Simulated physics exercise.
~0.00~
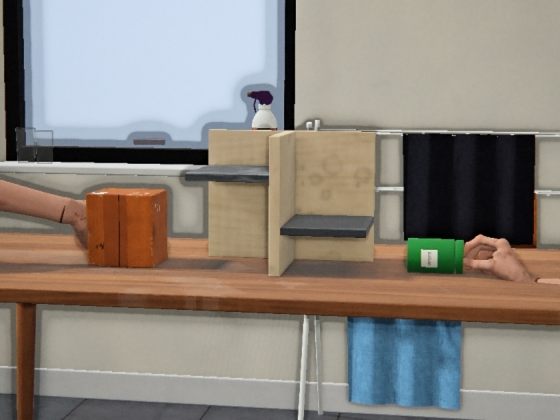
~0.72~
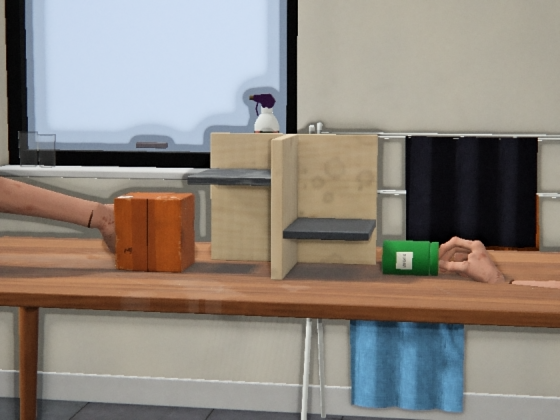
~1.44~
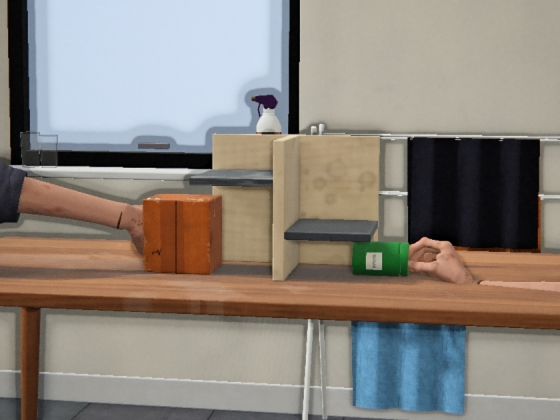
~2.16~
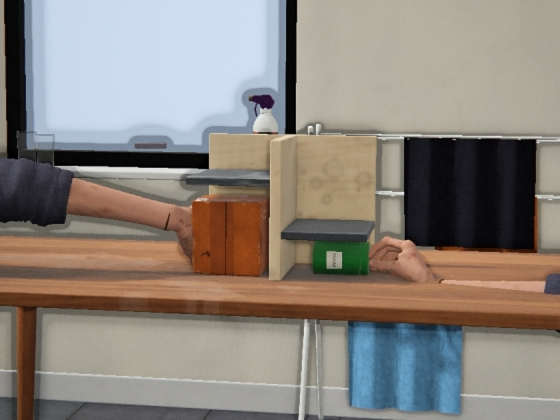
On a wooden table before a pale wall and a window, a wooden stand holds two dark shelves at different heights, with a spray bottle behind it. A hand at the left grips an orange box, while a hand at the right holds a green jar lying on its side. The left hand pushes the box rightward as the other slides the jar leftward. The box nears the higher shelf while the jar starts passing under the lower one. Finally, the box sits partly beneath its shelf and the jar rests under the other, both hands still close.
